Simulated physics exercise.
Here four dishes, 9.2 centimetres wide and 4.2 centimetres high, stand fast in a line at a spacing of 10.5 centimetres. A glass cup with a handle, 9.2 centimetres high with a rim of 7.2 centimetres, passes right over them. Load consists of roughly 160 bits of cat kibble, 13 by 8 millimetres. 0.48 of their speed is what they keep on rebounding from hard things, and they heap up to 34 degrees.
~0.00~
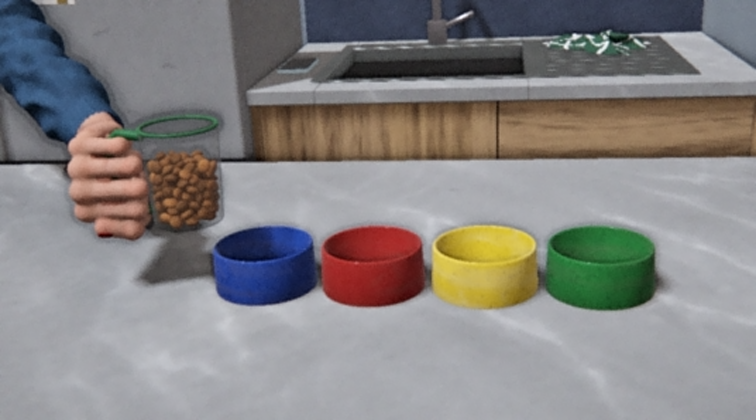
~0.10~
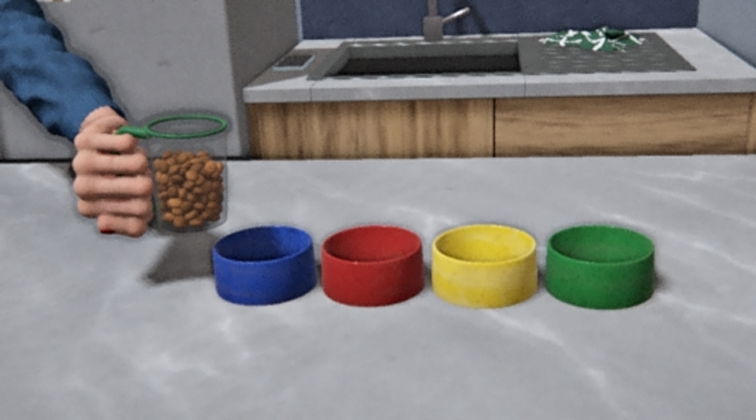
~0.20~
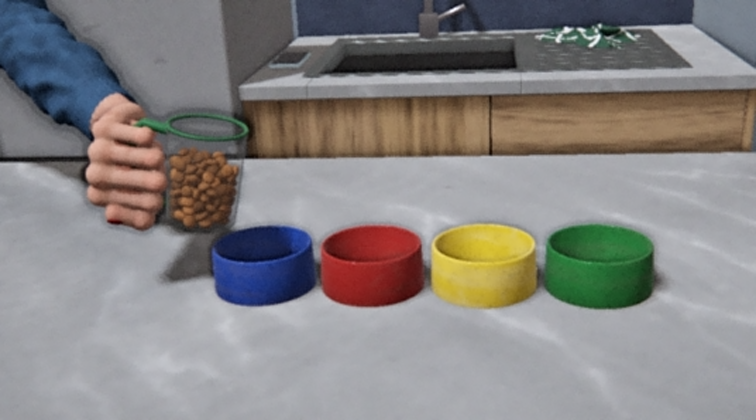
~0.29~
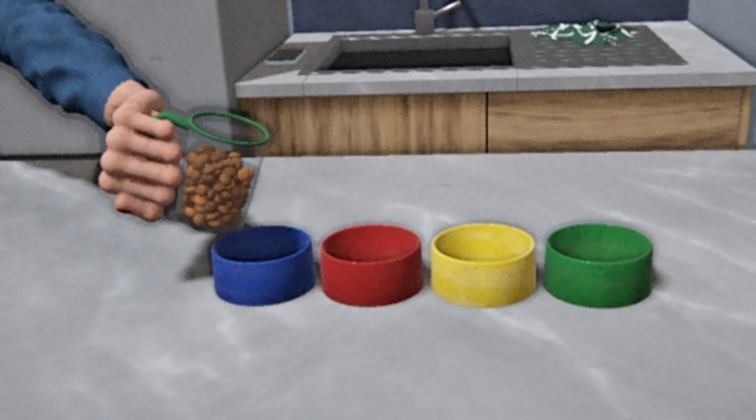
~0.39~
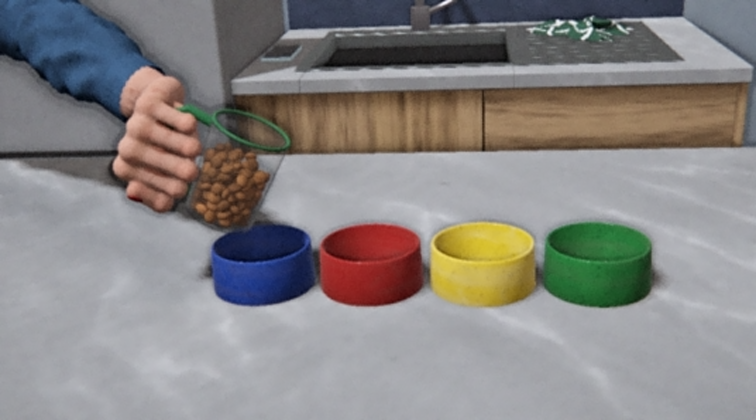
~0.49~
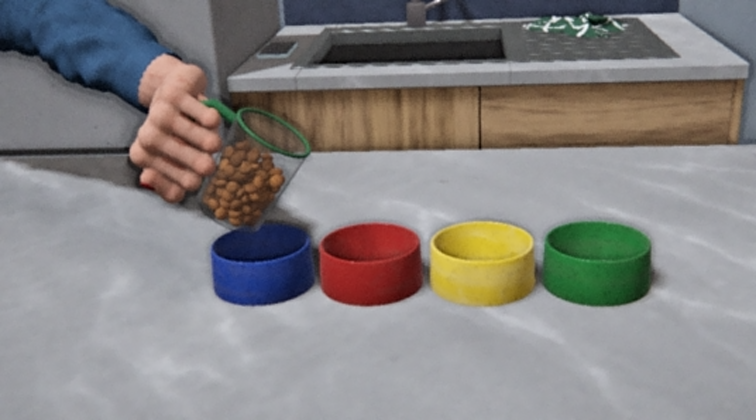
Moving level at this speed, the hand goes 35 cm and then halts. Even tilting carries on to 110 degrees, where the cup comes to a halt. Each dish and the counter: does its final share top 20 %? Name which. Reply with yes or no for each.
Red: No, blue: No, green: Yes, yellow: Yes, counter: No.
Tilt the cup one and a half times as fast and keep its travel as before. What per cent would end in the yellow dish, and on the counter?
In that case you'd see yellow at 50 and the counter at 20.
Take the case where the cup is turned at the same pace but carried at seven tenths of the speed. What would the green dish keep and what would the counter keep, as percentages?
Green 10, counter 10.
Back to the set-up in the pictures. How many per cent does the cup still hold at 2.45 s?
About 10 percent.
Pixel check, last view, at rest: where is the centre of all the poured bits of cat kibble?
Somewhere near (558, 271) in the last picture.
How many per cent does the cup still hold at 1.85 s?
Close to 45 in a hundred.
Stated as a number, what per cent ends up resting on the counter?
Roughly 10 in a hundred.
After 1.30 s, tilt 98 degrees; cup holds 95 %, yellow 5 %.
After 1.85 s, tilt 110 degrees; cup holds 45 %, yellow 40 %.
After 2.45 s, tilt 110 degrees; cup holds 10 %, green 35 %, yellow 40 %.
In the end, at 3.5 s, red 0 %, blue 0 %, green 45 %, yellow 40 %, counter 10 %.
